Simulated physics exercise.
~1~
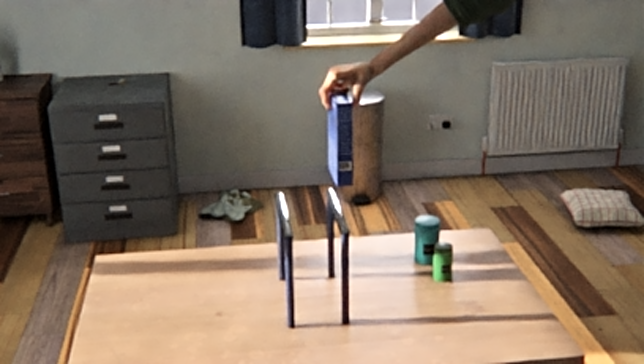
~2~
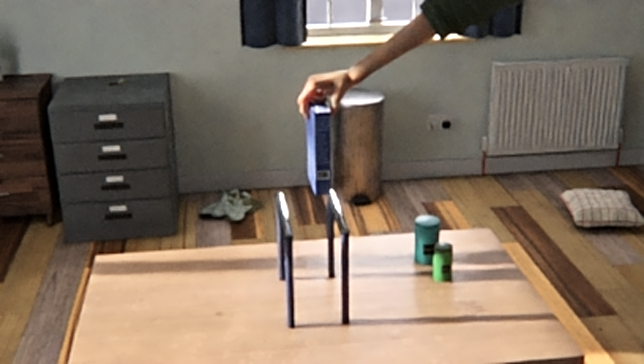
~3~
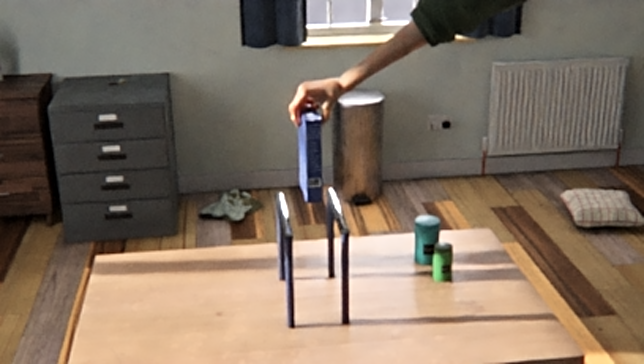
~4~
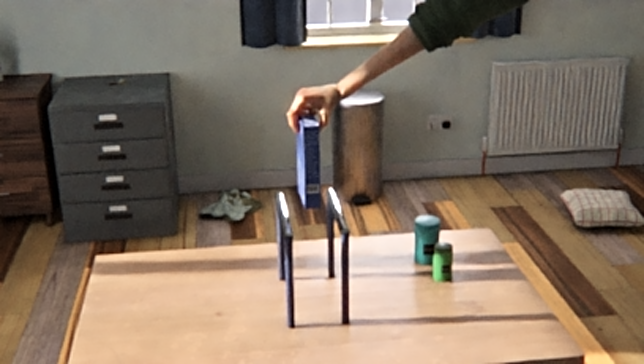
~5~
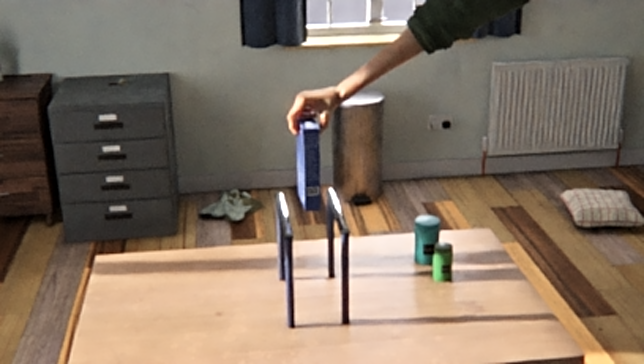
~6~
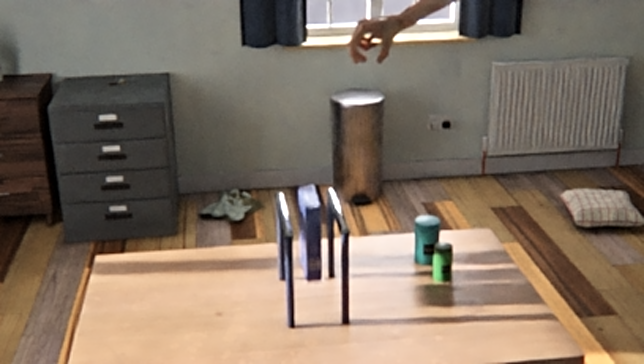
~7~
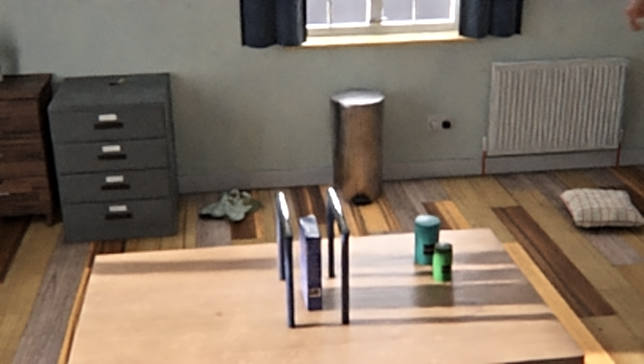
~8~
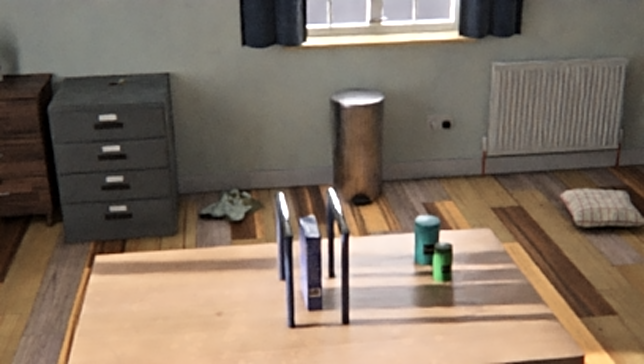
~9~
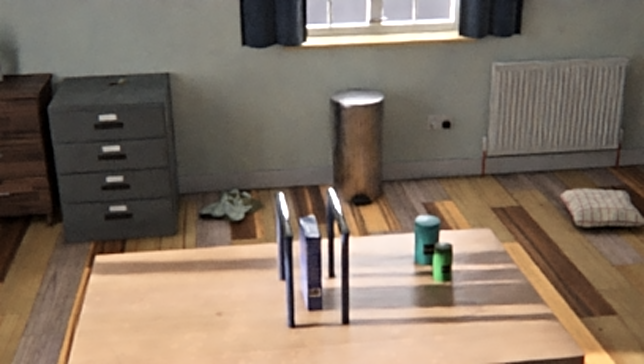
A blue packet hangs upright from a hand above a wooden table, where two dark supports stand a little apart beside a turquoise jar and a green shaker. The hand carries the packet left and slightly down until it is over the space between the supports, then holds it nearly still. The fingers let go, and the packet drops into the gap as the hand draws back toward the right and leaves. The packet passes down between the supports without lodging and comes to rest upright on the table, while the jar and shaker stay in place.
